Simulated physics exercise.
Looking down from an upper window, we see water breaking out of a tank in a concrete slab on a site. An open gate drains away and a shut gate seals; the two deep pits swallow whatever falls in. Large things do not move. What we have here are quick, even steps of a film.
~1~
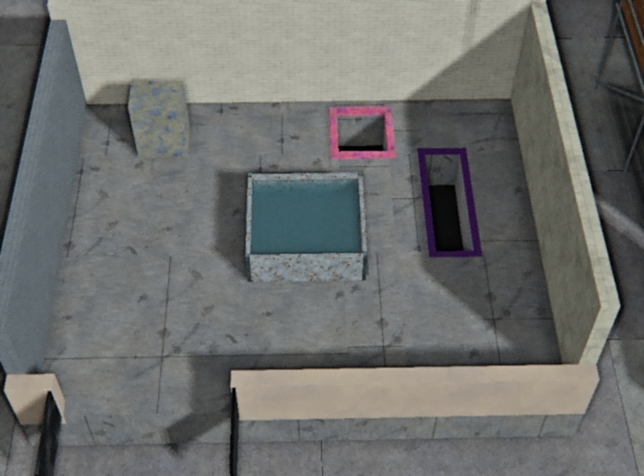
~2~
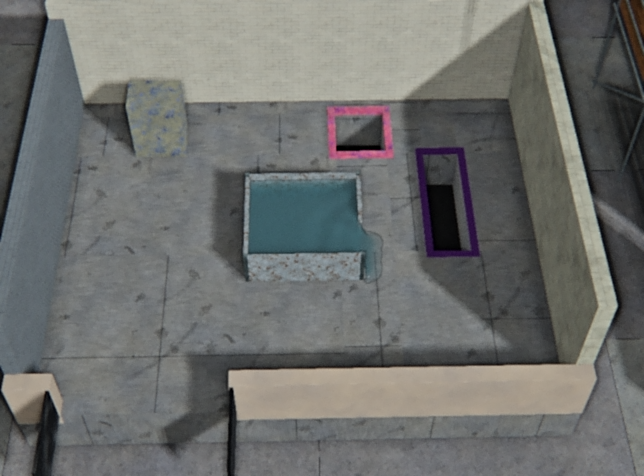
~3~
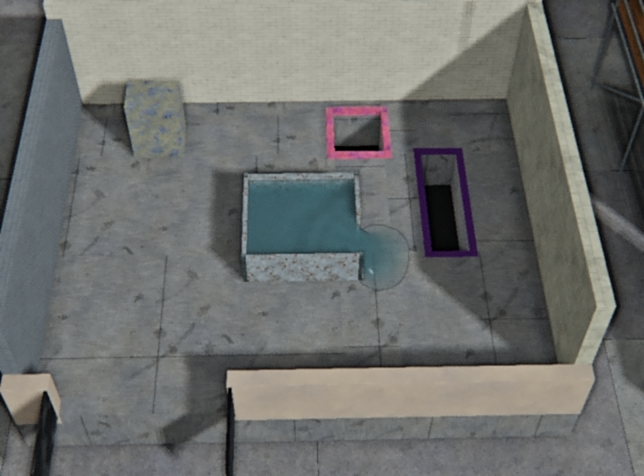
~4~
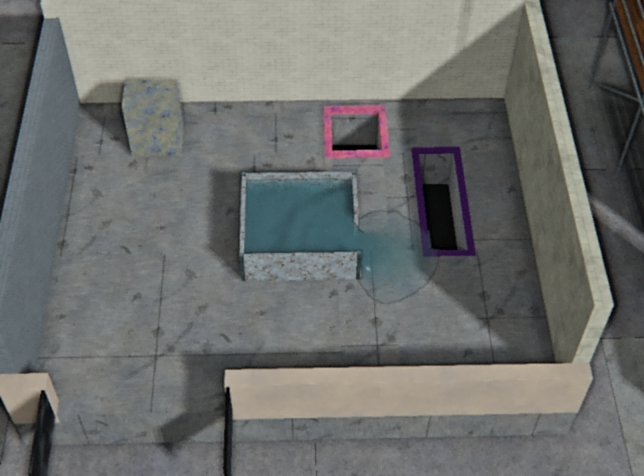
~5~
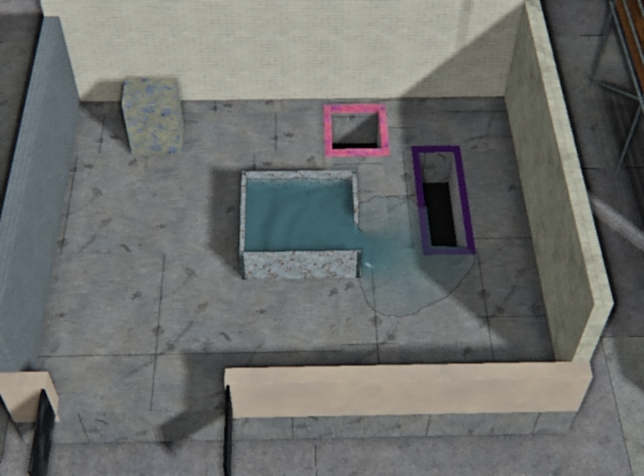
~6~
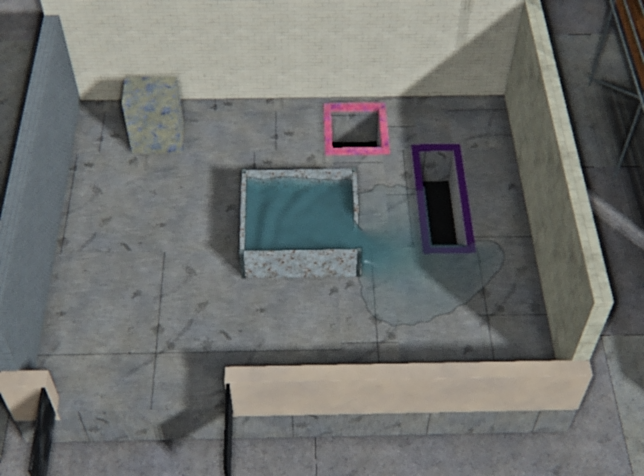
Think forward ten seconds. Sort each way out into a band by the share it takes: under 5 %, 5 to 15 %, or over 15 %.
Shares: The gate takes under 5 %; the purple pit takes over 15 %; the pink pit takes under 5 %.
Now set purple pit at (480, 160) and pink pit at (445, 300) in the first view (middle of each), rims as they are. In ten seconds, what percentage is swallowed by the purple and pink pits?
For purple, 25 in a hundred; for pink, 25 in a hundred.
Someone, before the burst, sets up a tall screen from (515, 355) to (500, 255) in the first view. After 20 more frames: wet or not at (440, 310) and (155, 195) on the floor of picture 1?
In turn: Wet, free of water.
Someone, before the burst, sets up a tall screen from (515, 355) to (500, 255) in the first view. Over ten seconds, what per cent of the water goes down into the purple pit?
Roughly 40 per cent ends up in the purple pit.
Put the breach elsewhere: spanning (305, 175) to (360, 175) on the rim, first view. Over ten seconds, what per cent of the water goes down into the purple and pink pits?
Shares: Purple at 10 percent, pink at 30 percent.
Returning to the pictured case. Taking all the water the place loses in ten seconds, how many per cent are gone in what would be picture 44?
Roughly 75 percent of it.
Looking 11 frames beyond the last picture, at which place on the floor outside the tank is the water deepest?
It should be deepest at about (538, 387).
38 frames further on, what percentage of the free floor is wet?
About 40 in a hundred.
A moment on, water covers 15 % of the floor; the gate 0 %, the purple pit 6 %, the pink pit 0 %.
Next, water covers 20 % of the floor; the gate 0 %, the purple pit 13 %, the pink pit 0 %.
Then, water covers 25 % of the floor; the gate 0 %, the purple pit 19 %, the pink pit 0 %.
Later, water covers 40 % of the floor; the gate 0 %, the purple pit 28 %, the pink pit 0 %.
In the end, water covers 60 % of the floor; the gate 1 %, the purple pit 37 %, the pink pit 0 %.
